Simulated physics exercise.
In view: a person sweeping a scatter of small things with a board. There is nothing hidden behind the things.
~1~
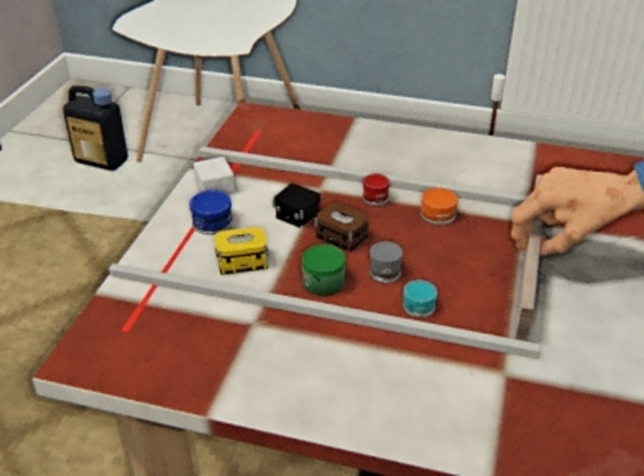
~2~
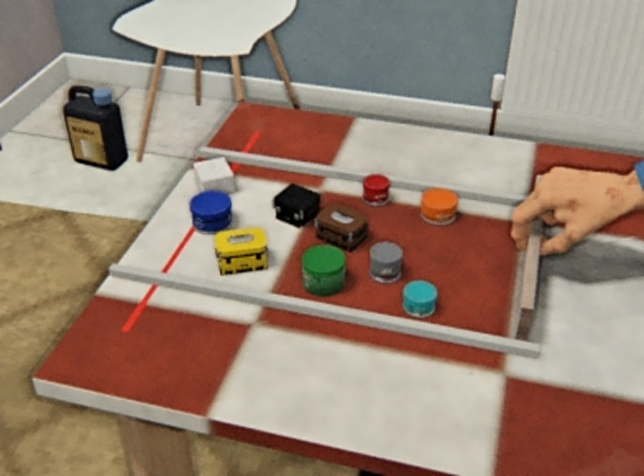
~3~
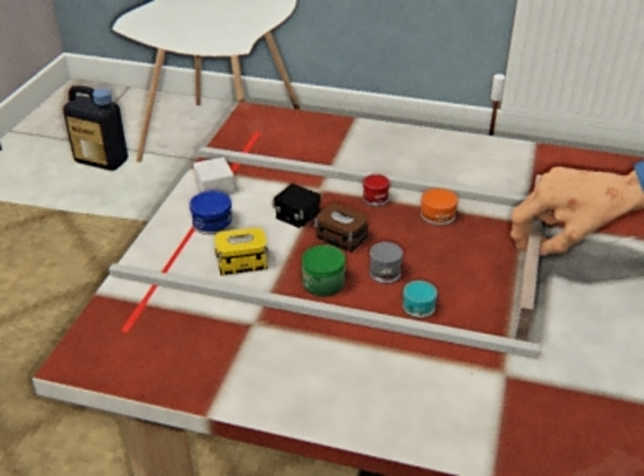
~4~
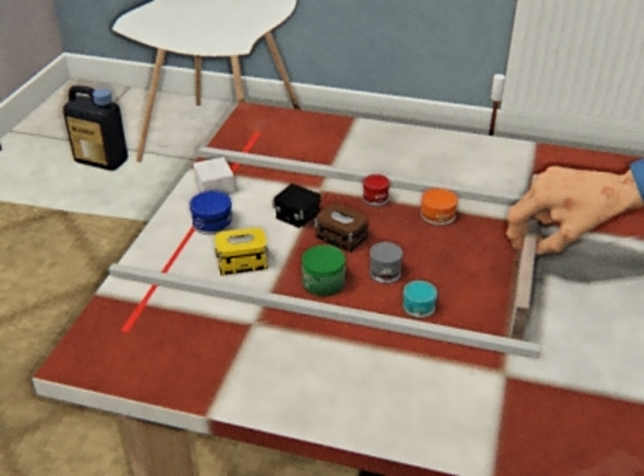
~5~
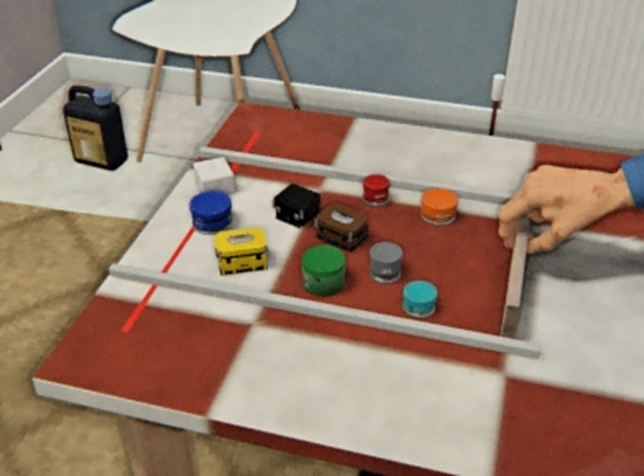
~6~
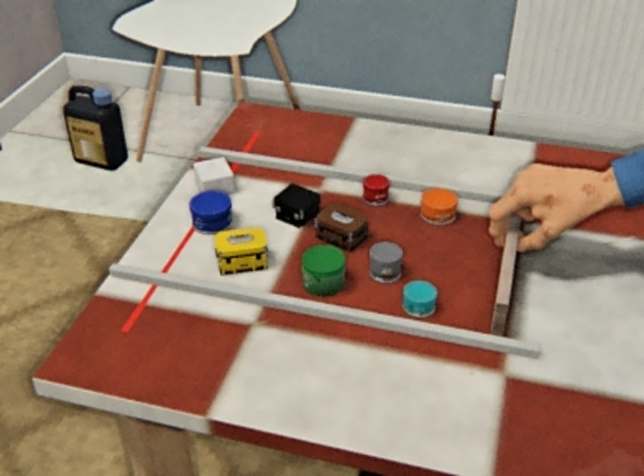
A hand slides a board slightly left across a checkered table toward colorful, motionless containers.
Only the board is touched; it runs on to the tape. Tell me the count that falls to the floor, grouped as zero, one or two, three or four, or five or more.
The count is three or four.
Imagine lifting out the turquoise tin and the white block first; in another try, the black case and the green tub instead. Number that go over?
1 in the first case and 2 in the second.
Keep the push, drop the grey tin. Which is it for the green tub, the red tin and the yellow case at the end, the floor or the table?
Green tub: Still there. Red tin: Still there. Yellow case: Over the edge.
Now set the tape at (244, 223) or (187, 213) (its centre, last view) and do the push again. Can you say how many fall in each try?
In the first try the count is 0, and in the second it is 5.
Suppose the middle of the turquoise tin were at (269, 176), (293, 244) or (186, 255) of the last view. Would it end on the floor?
Going through the places in order, it keeps its spot, it keeps its spot, and it ends up falling.
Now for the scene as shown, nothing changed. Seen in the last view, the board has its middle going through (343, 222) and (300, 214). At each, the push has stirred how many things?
First position 8; second position 8.
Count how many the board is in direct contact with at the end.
In total, 5.
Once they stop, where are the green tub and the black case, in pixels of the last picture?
Final positions - green tub around (139, 236), black case around (175, 184).
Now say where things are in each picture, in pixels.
White block (214, 178); blue tin (211, 212); yellow case (242, 251); board (532, 253); tape (202, 216), in the first picture.
Blue tin (211, 212); red tin (376, 190), in the second picture.
Yellow case (242, 251); orange pot (439, 206), in the third picture.
White block (214, 178); black case (297, 206), in the fourth picture.
Blue tin (211, 212); brown case (342, 227), in the fifth picture.
White block (214, 178); blue tin (211, 212); yellow case (242, 251); board (510, 249); tape (202, 216), in the sixth picture.
Soon after, none off yet; white block at rest near (214, 178); blue tin at rest near (211, 212); yellow case at rest near (242, 251).
By the end, the number that fall off is three or four; fallen, yellow case, blue tin and white block.
